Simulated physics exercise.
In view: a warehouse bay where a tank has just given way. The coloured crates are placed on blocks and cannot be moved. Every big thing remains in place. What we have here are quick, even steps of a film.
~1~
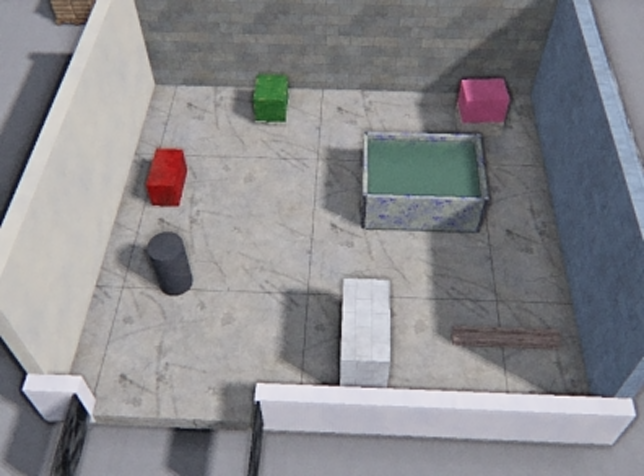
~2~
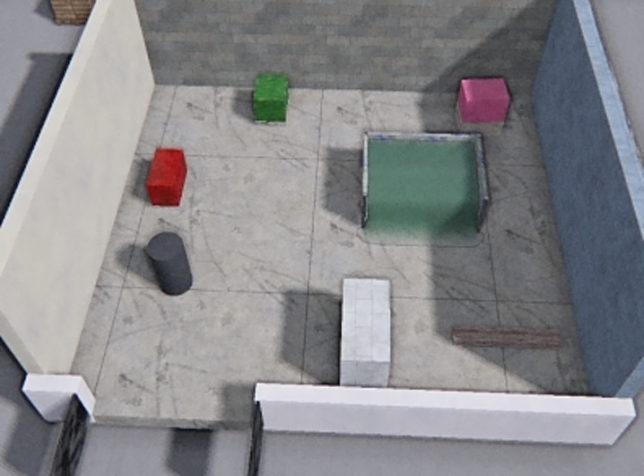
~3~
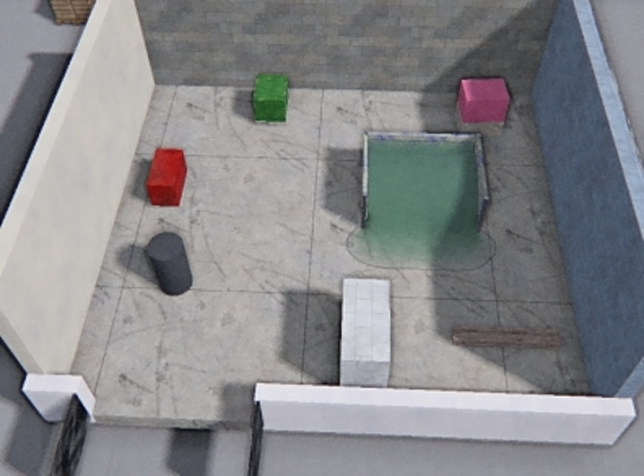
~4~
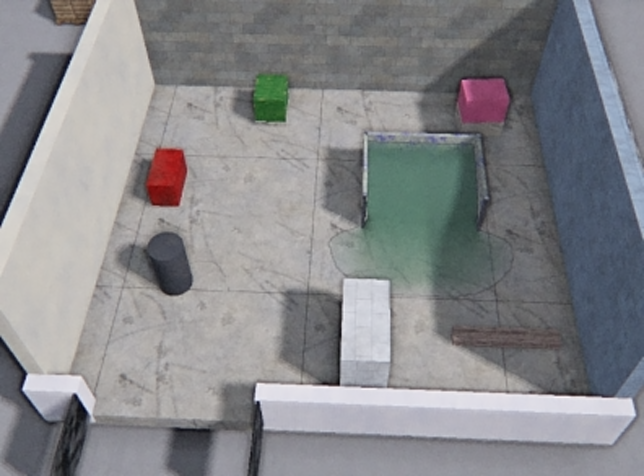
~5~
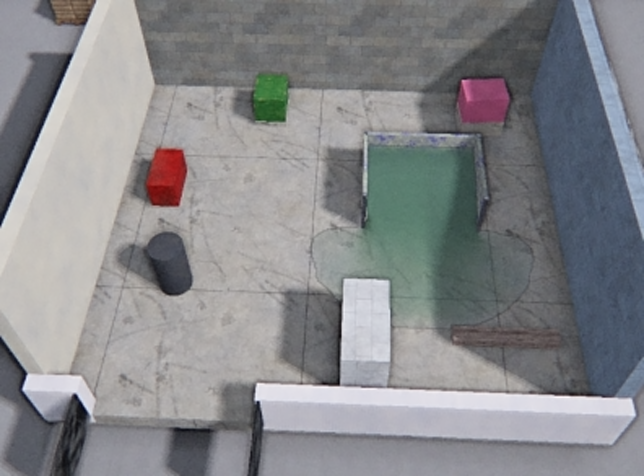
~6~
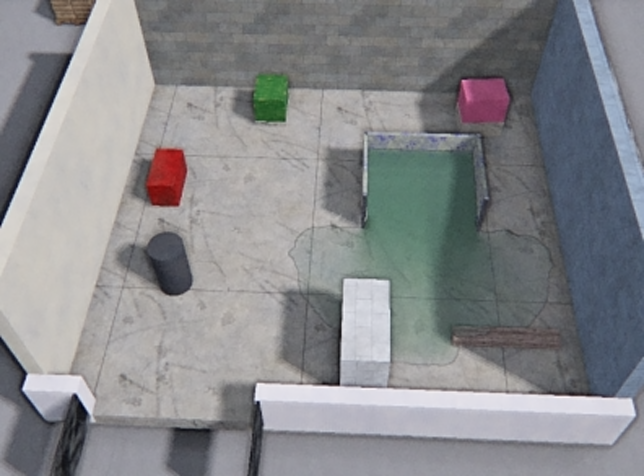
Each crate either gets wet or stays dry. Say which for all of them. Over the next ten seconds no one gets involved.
The red crate gets wet; the pink crate stays dry; the green crate stays dry.
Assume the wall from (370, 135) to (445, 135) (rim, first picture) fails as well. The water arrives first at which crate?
That would be the pink one.
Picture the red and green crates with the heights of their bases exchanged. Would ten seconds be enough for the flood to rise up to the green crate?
The green one is reached.
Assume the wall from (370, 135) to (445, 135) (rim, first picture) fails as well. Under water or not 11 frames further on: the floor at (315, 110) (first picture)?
At that spot: Swamped.
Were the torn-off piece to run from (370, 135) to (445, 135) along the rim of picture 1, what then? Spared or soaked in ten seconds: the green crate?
As far as I can tell, the green crate is overrun.
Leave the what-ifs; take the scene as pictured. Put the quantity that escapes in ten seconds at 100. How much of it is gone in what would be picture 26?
My reading is near 35 per cent.
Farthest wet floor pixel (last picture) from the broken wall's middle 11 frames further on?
(149, 401).
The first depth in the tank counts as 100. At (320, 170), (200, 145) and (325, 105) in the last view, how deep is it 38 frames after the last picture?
My figures are about 0, 0 and 0 percent.
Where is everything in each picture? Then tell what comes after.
In the first picture, still water in the tank at (423, 168).
In the second picture, the front is at (360, 230), out from the gap at (422, 219).
In the third picture, water pours out at (421, 220) and has run to (353, 249).
In the fourth picture, the front is at (342, 263), out from the gap at (421, 221).
In the fifth picture, water pours out at (421, 221) and has run to a hidden place.
In the sixth picture, water pours out at (421, 222) and has run to a hidden place.
A moment on, water covers 30 % of the floor; the red crate not reached, the pink crate not reached, the green crate not reached.
Next, water covers 35 % of the floor; the red crate not reached, the pink crate not reached, the green crate not reached.
Then, water covers 50 % of the floor; the red crate not reached, the pink crate not reached, the green crate not reached.
Later, water covers 65 % of the floor; the red crate water round its plinth, the pink crate water round its plinth, the green crate not reached.
In the end, water covers 90 % of the floor; the red crate was topped, the pink crate stayed above the water, the green crate stayed above the water.
